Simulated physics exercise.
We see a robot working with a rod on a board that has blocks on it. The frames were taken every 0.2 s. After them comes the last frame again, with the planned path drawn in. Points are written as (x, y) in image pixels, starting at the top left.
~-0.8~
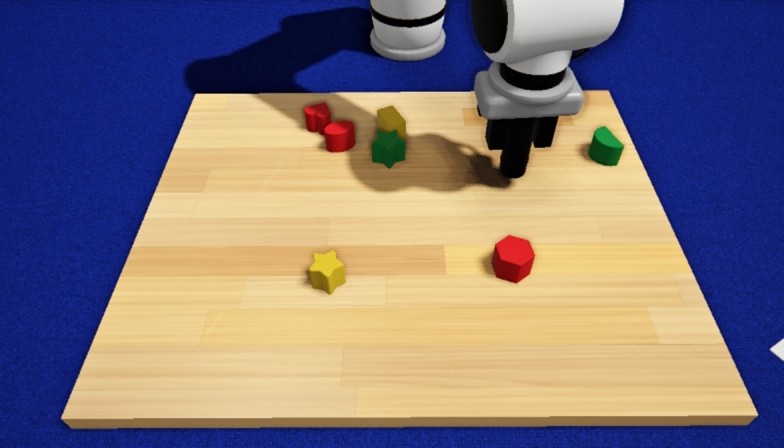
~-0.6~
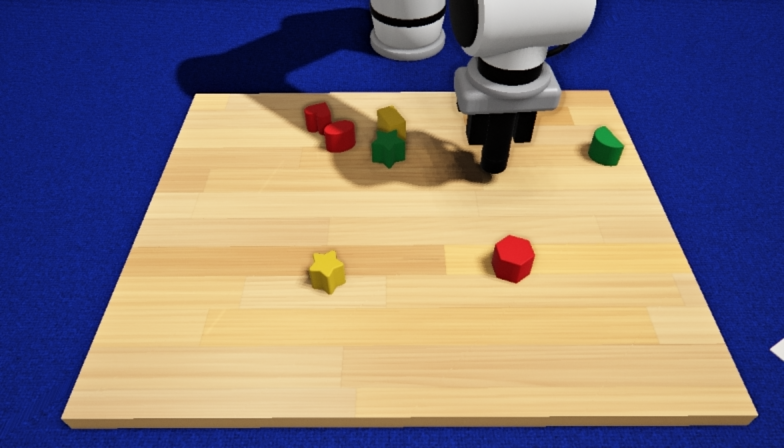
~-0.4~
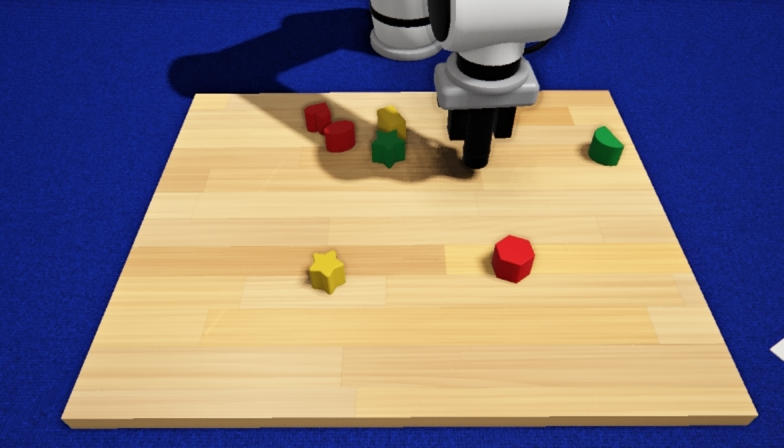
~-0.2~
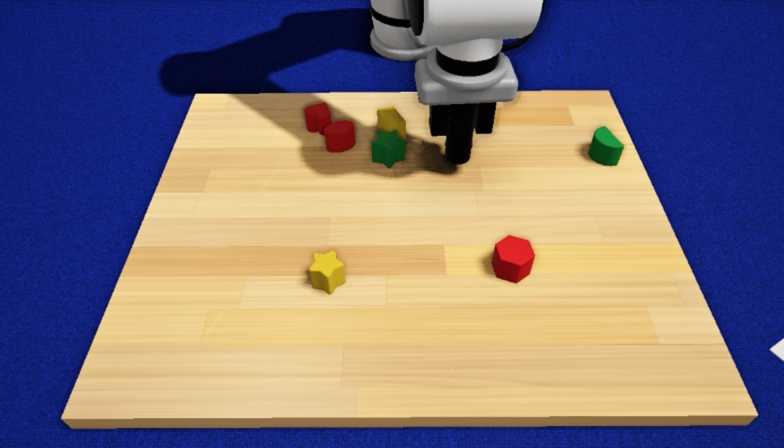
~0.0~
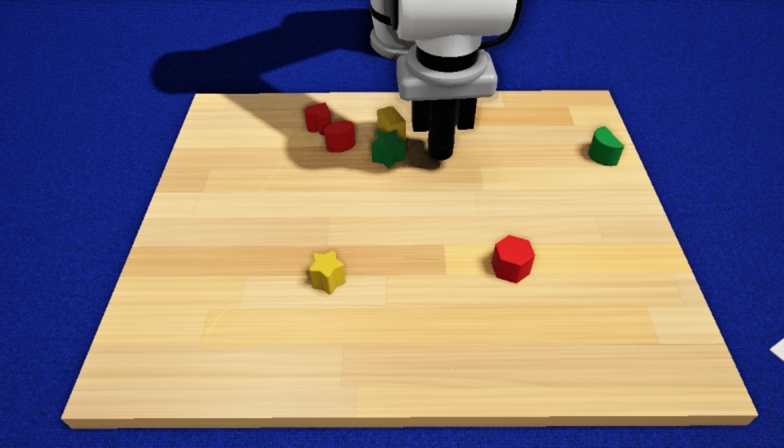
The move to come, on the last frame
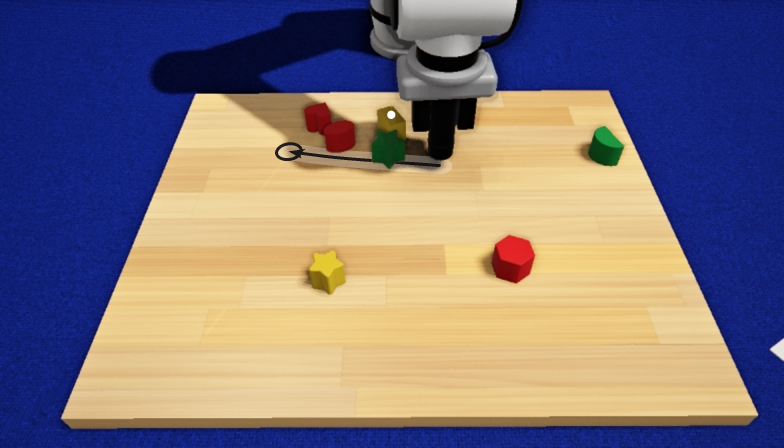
We see a robot arm with a dark rod over a wooden board of small red, green and yellow blocks. The arm moves steadily left along the board's far side, nearing the green star-shaped block, while the blocks stay still.
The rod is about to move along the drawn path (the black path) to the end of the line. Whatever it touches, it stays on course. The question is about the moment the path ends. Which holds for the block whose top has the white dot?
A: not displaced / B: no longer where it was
Letter A.
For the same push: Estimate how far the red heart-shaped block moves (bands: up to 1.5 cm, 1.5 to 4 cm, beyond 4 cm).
Ends 1.5 to 4 cm away.
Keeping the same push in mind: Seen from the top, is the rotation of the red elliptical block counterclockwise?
It seems not.
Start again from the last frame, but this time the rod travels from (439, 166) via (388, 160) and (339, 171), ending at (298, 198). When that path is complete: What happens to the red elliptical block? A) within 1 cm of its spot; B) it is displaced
(B)
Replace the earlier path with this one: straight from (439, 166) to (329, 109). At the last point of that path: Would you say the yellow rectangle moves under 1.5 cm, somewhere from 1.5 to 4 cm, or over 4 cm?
The shift is above 4 cm.
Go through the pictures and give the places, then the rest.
Rod tip at (512, 171); block tops, red heart-shaped block at (319, 109); red elliptical block at (339, 127); green star-shaped block at (388, 138); yellow rectangle at (391, 115), in the first frame.
Rod at (493, 166); blocks unchanged, in the second frame.
Rod at (475, 162); blocks unchanged, in the third frame.
Rod at (457, 157); blocks unchanged, in the fourth frame.
Rod at (440, 153); red heart-shaped block at (319, 109); red elliptical block at (339, 127); green star-shaped block at (388, 138); yellow rectangle at (391, 115), in the fifth frame.
Path on the board, from (439, 166) through (363, 160) to (289, 152); the dot is on the yellow rectangle.
The first path, step by step. One third of the way, rod at (387, 149); green star-shaped block at (365, 134).
Two thirds of the way, rod at (335, 145); red heart-shaped block at (310, 102); red elliptical block at (319, 114); green star-shaped block at (333, 124), turned 35° clockwise.
At the end, rod at (287, 139); red heart-shaped block at (310, 98), turned 35° anticlockwise; red elliptical block at (317, 109), turned 20° clockwise; green star-shaped block at (319, 122), turned 75° clockwise; yellow rectangle in place.
